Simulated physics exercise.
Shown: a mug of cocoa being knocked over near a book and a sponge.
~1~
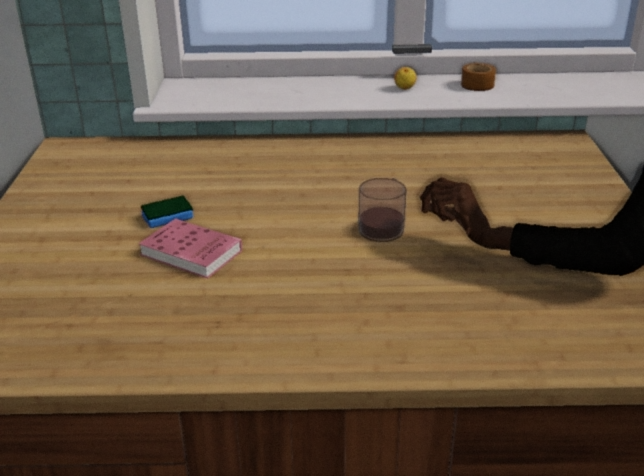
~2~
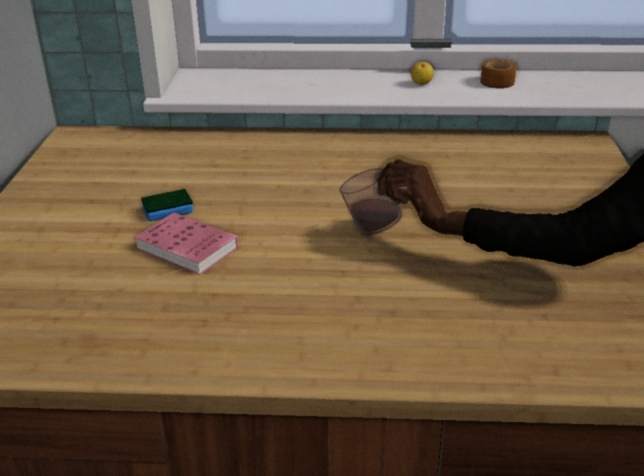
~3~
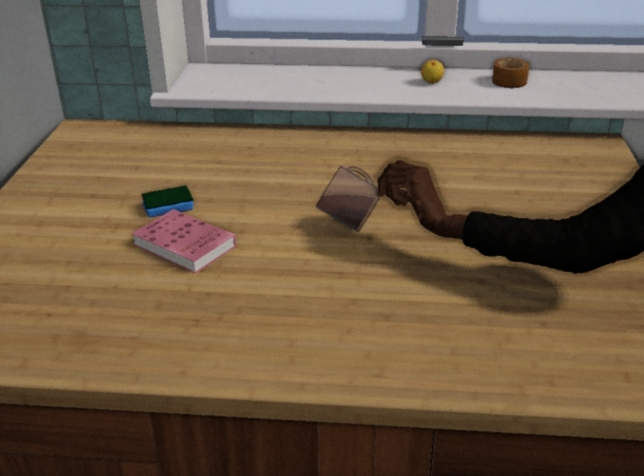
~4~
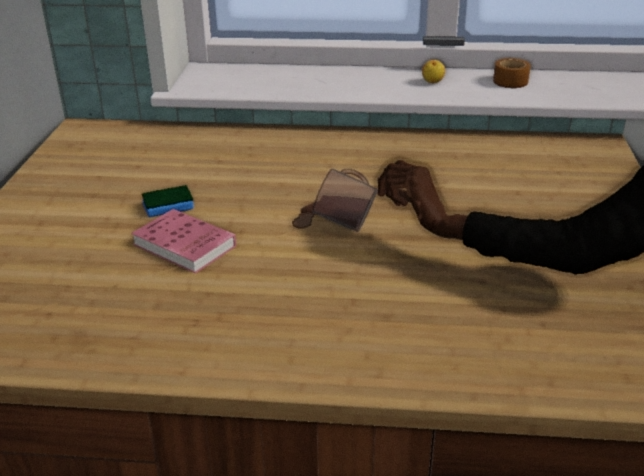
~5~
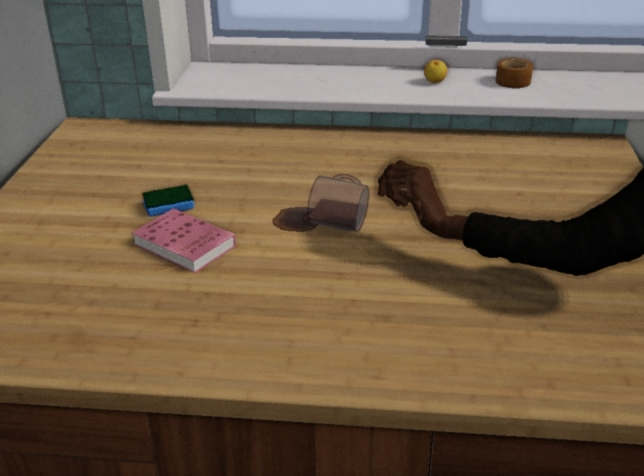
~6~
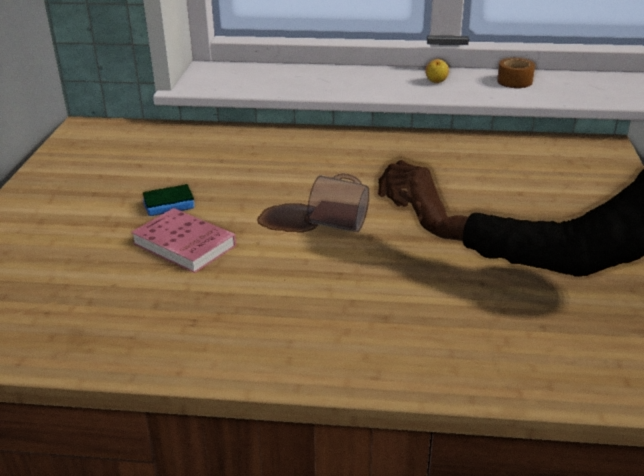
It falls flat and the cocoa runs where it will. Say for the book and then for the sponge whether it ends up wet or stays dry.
Book: Wet; sponge: Wet.
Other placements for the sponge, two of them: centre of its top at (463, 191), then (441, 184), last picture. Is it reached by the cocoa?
Where first placed it is not touched, where next placed it is not touched.
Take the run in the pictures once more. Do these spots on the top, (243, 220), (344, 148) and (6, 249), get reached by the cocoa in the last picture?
Lab note - spot 1: Contact; spot 2: No contact; spot 3: No contact.
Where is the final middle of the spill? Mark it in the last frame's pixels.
(213, 198).
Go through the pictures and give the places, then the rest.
In the first frame, it stands upright; mug (382, 208) about a quarter full; book (190, 241); sponge (167, 206).
In the second frame, fingers against its side; mug (371, 200) tipped 25°.
In the third frame, it is falling; mug (348, 198) tipped 65°; sponge (167, 195).
In the fourth frame, it is falling; mug (344, 200) tipped 75°; book (183, 234).
In the fifth frame, it is down; mug (337, 204) tipped 85°; a puddle starts at (298, 218).
In the sixth frame, it is down; mug (337, 204) tipped 85°; a puddle starts at (293, 217); book (183, 233); sponge (168, 194).
A moment on, the puddle covers about as much as a plate; the book is reached; the sponge is reached.
Further on, the puddle covers about as much as a tray; the book is reached; the sponge is reached.
When it is over, the puddle covers about as much as a tray; the book is reached; the sponge is reached.
